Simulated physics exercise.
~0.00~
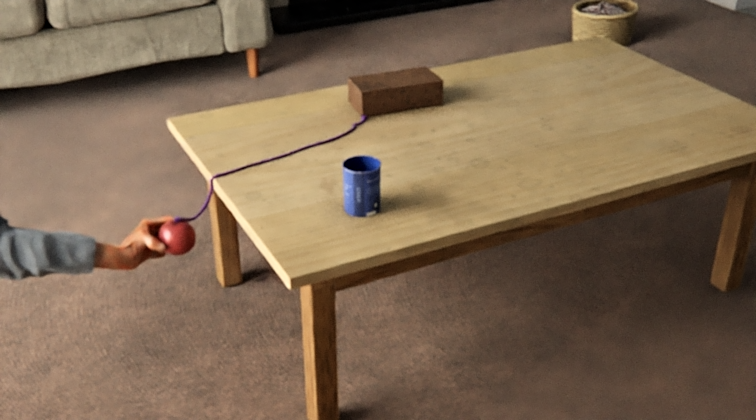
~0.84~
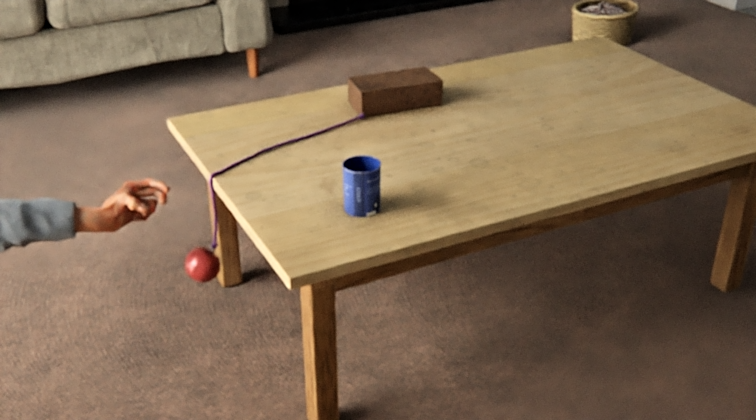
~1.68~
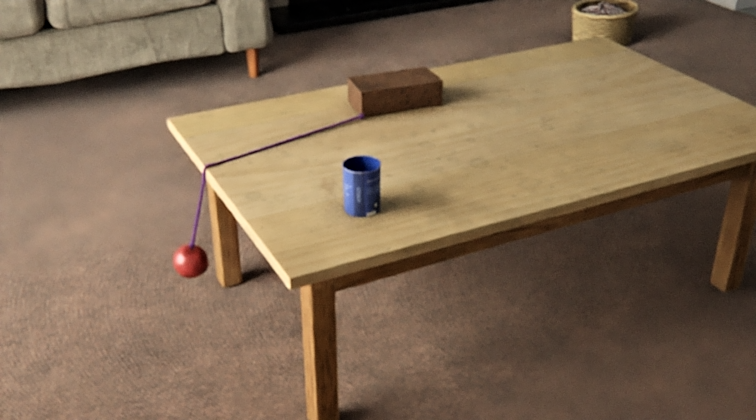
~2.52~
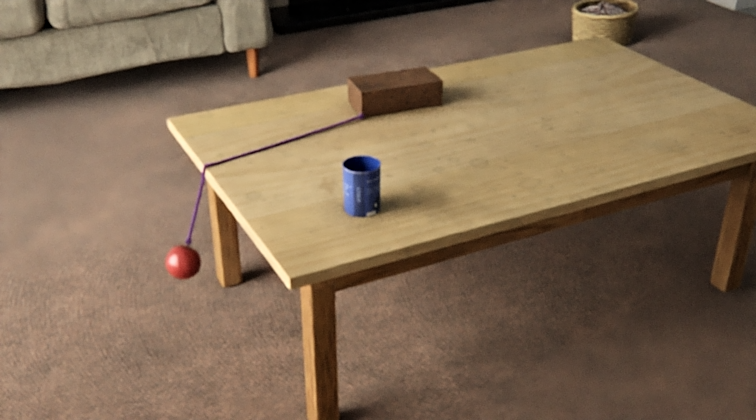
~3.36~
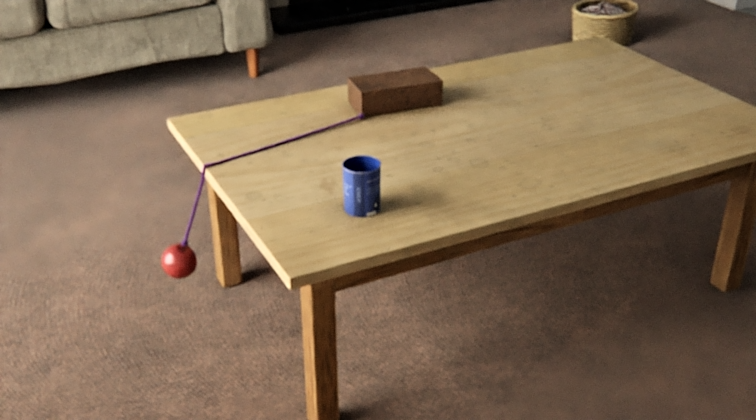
In this clip, a hand at the left releases a red apple tied to a purple string beyond a wooden table's edge and withdraws; the apple drops slightly, shifts left and ends hanging in mid-air, while the brick and blue cup stay in place on the tabletop.
